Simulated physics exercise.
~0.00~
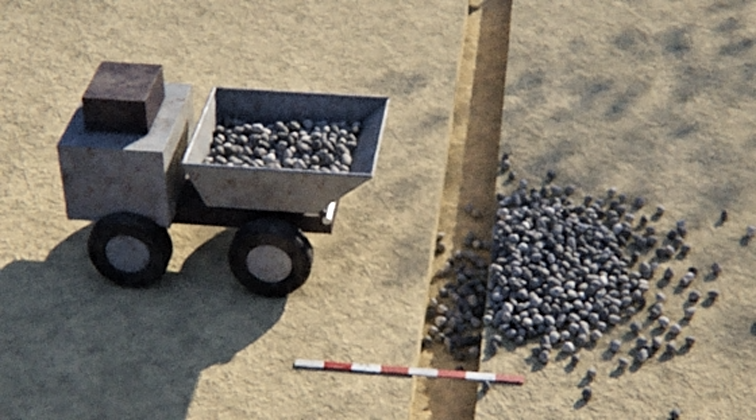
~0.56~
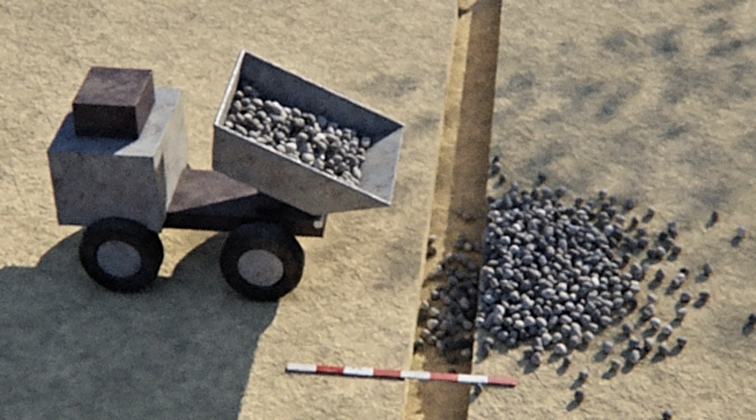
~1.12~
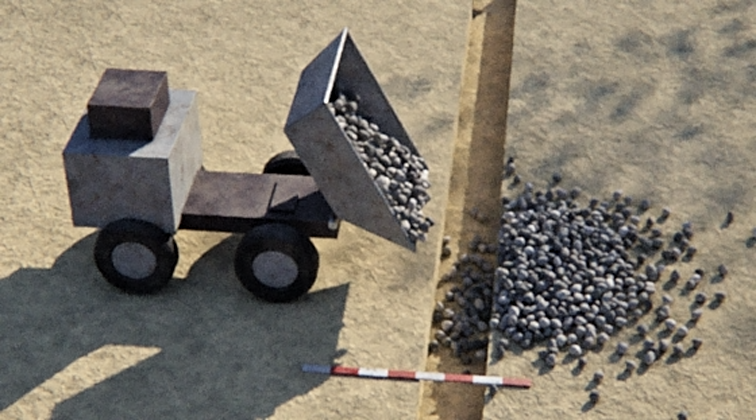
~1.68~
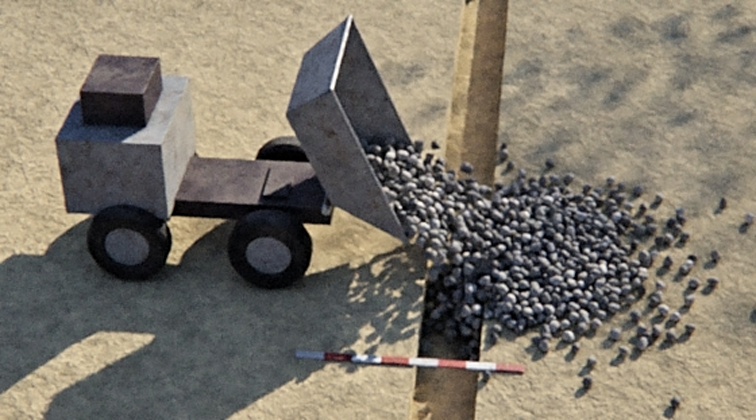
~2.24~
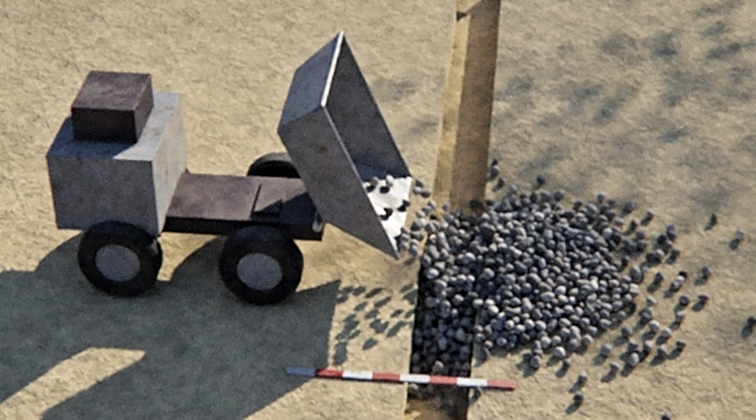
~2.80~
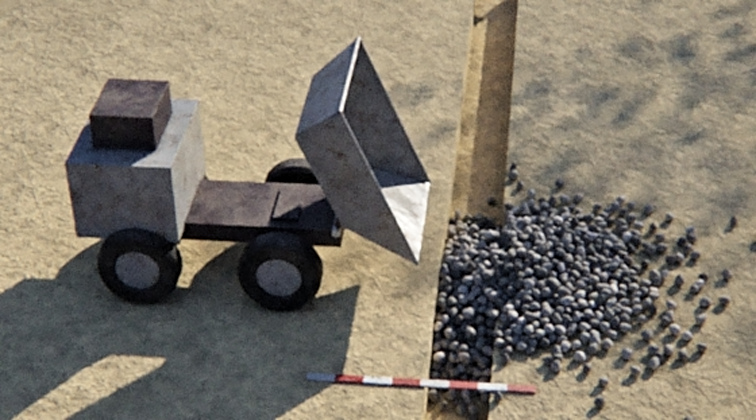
A small dumper tilted its skip steeply and poured its load of smooth grey stones toward the heap on the right, most of them dropping into the trench in front, until the skip stood empty, still raised, and that stretch of trench was filled.
